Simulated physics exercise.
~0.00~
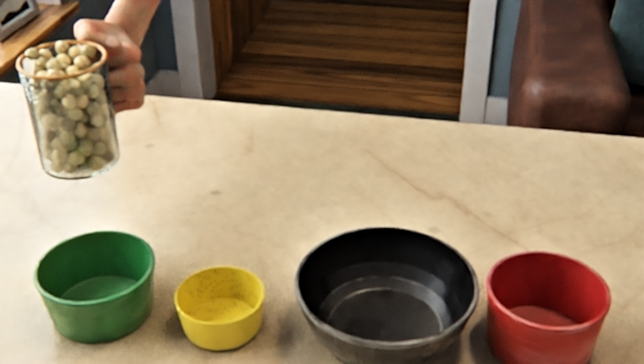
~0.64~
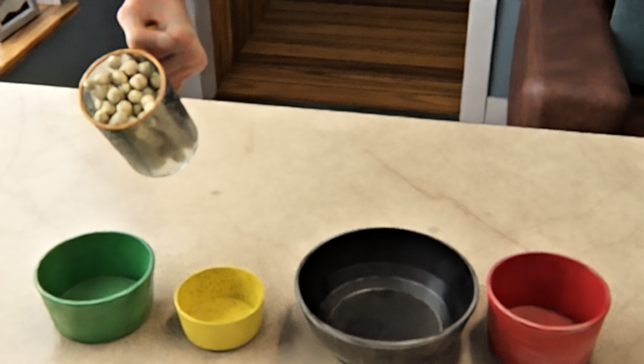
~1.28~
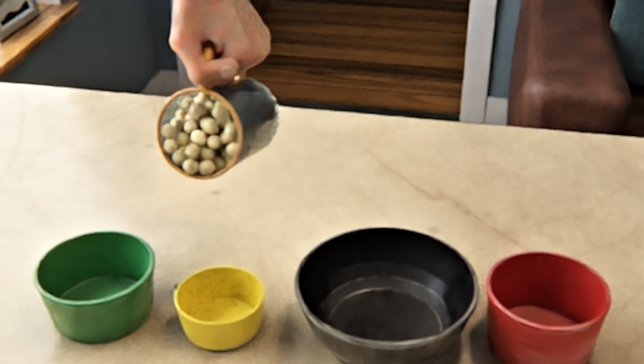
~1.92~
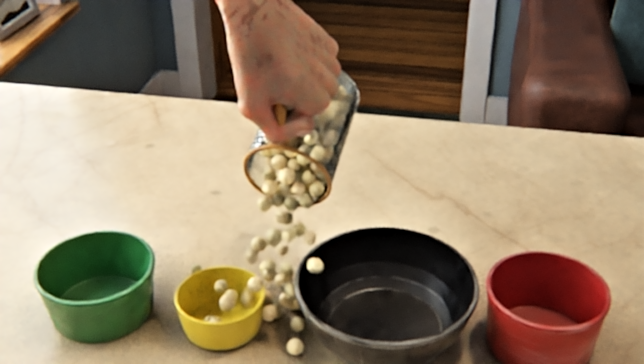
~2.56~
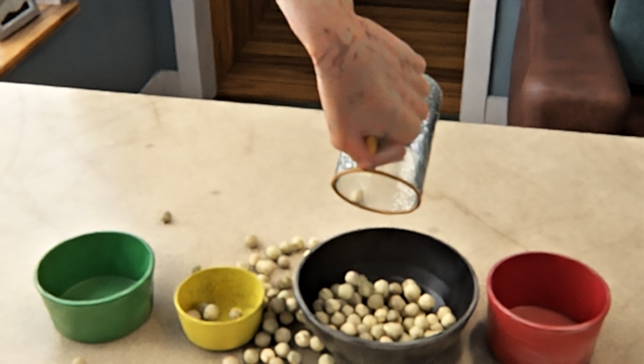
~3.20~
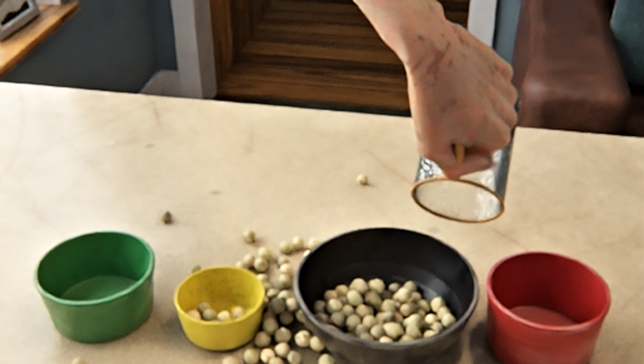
In this clip, a hand moves a clear cup of round, pale nuts rightward over green, yellow, black and red containers while tipping it, spilling nuts until it is empty; most land in the black bowl or on the table, with a few in the yellow dish.
